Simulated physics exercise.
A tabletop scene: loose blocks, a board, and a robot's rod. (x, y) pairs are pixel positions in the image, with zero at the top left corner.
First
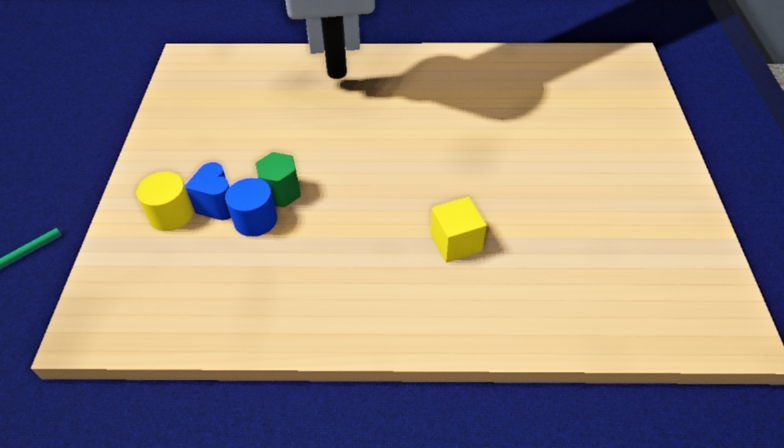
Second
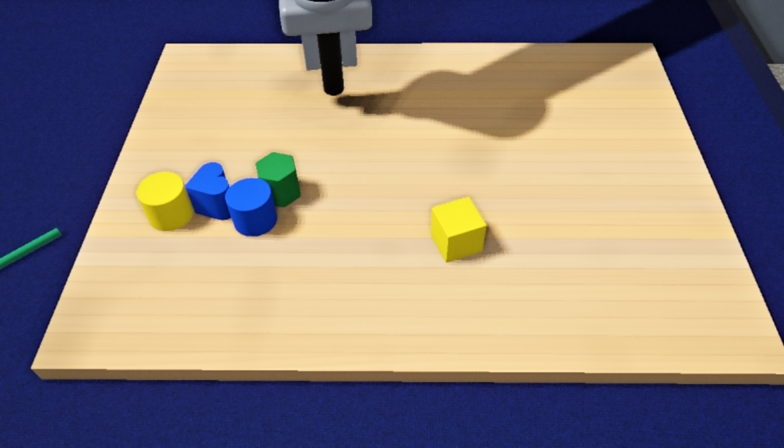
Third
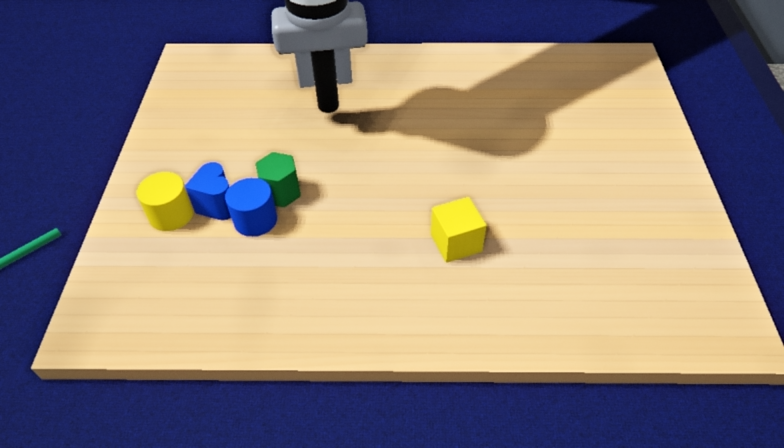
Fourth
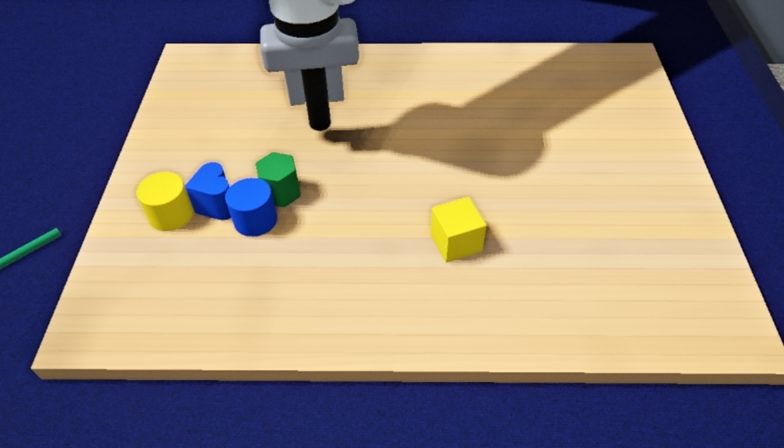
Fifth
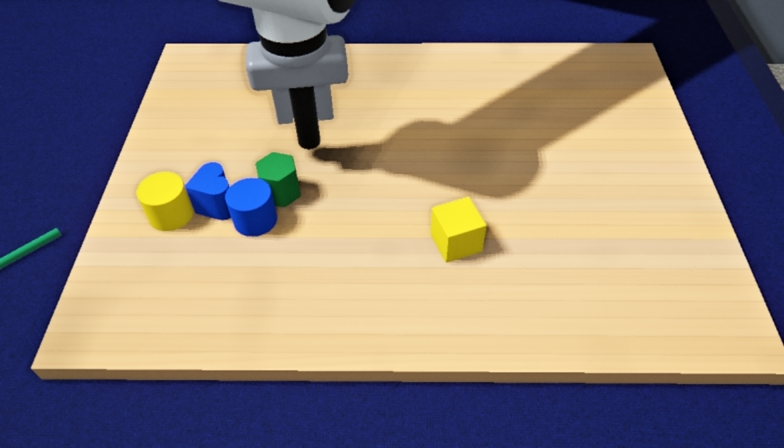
The footage shows a robot's dark rod moving from the far edge of a wooden board toward the viewer and slightly left, nearing a green hexagonal block beside blue and yellow blocks, while all the blocks, including a separate yellow cube, stay still.
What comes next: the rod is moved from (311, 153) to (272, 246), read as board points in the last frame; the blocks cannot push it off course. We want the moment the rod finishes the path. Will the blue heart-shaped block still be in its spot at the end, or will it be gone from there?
It is still where it was.
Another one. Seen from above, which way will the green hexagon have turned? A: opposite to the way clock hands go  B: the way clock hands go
Answer: B.
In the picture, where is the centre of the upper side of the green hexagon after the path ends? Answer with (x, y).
Roughly at (247, 186).
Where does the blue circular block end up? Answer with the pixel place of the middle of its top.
Somewhere near (216, 213).
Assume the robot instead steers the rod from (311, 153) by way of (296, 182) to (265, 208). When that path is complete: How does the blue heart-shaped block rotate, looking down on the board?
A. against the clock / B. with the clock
B - with the clock.
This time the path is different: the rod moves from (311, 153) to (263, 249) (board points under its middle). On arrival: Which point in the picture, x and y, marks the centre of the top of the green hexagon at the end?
About (231, 202).
On the path given first. One third of the way, rod (298, 173); blue circular block (242, 199); green hexagon (267, 171), turned 15° clockwise.
Two thirds of the way, rod (285, 203); blue circular block (217, 212); green hexagon (248, 186), turned 85° clockwise.
At the end, rod (270, 236); blue heart-shaped block unmoved; blue circular block (216, 213); green hexagon (247, 186), turned 90° clockwise.
